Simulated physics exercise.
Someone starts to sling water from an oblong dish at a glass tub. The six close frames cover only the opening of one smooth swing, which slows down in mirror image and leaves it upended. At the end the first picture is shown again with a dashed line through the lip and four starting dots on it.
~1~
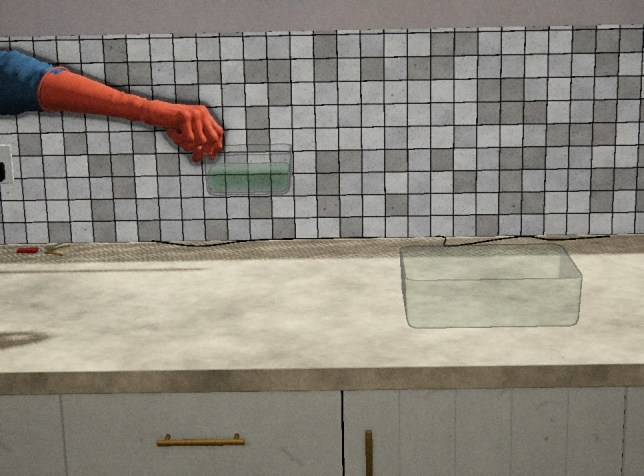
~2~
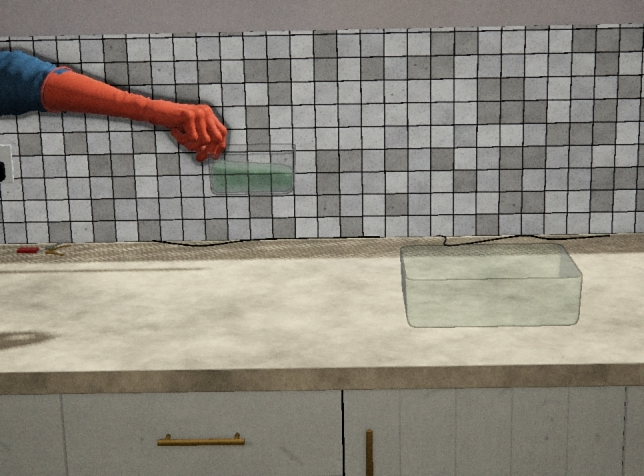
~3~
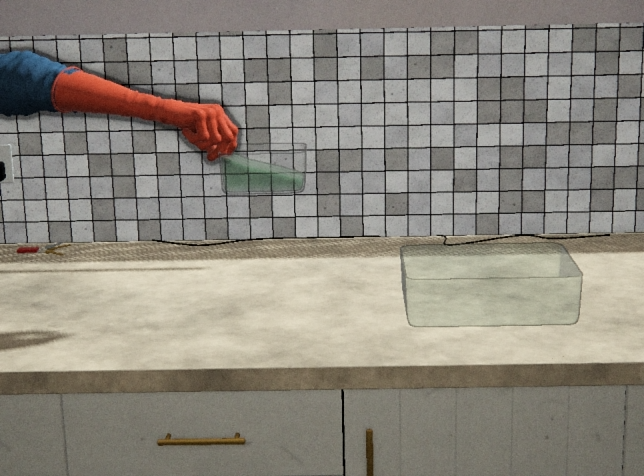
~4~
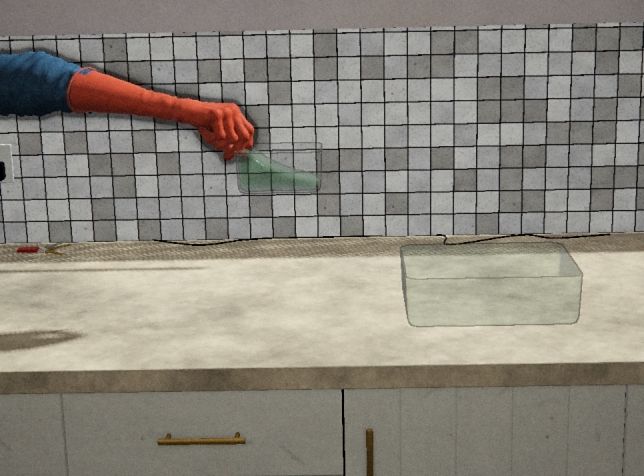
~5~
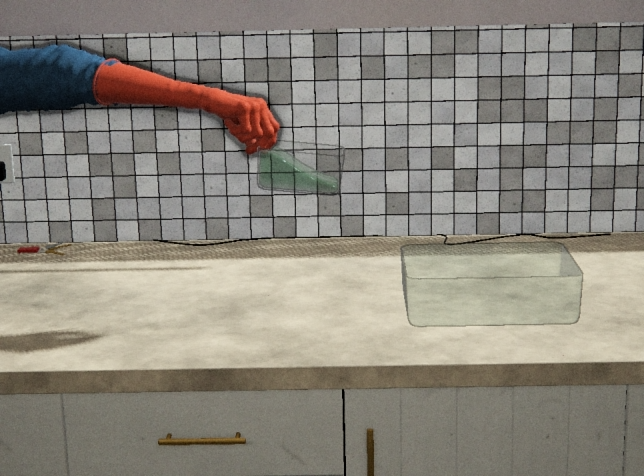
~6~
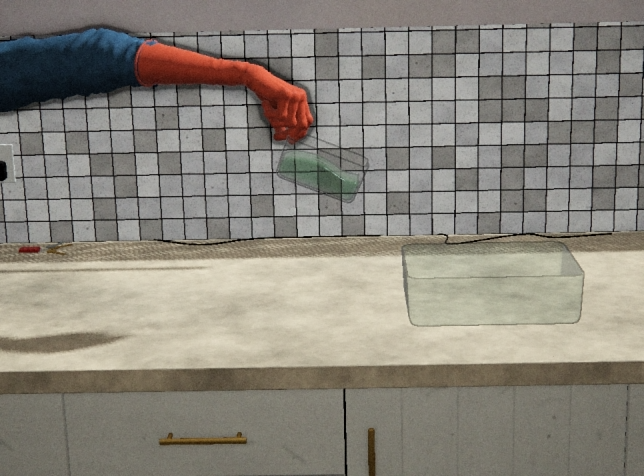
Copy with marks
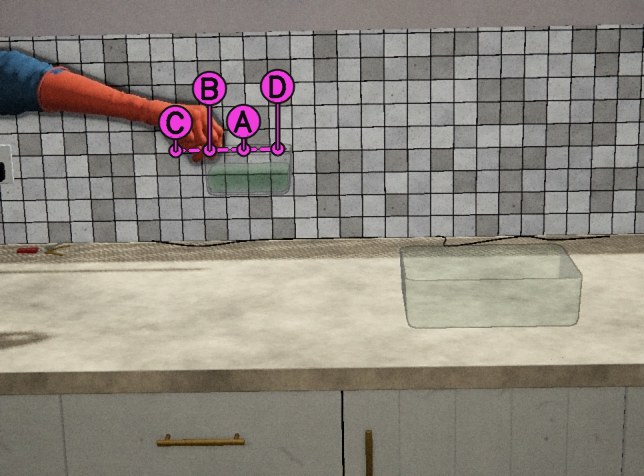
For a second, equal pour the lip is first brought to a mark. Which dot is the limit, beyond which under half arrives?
The answer is place A.
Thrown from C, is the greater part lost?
Yes, that goes wrong.
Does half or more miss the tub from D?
No, not at all.
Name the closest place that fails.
Place B.
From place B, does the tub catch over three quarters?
No, less.
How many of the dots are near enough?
Two of them.
On the marked copy, A at (243, 149); B at (209, 150); C at (175, 150); D at (277, 148).
Choosing A, about 69 % lands in the tub, 22 % falls short and 9 % goes beside or beyond.
Choosing B, about 36 % lands in the tub, 58 % falls short and 6 % goes beside or beyond.
Choosing C, about 2 % lands in the tub, 96 % falls short.
Choosing D, about 75 % lands in the tub, 12 % falls short and 13 % goes beside or beyond.
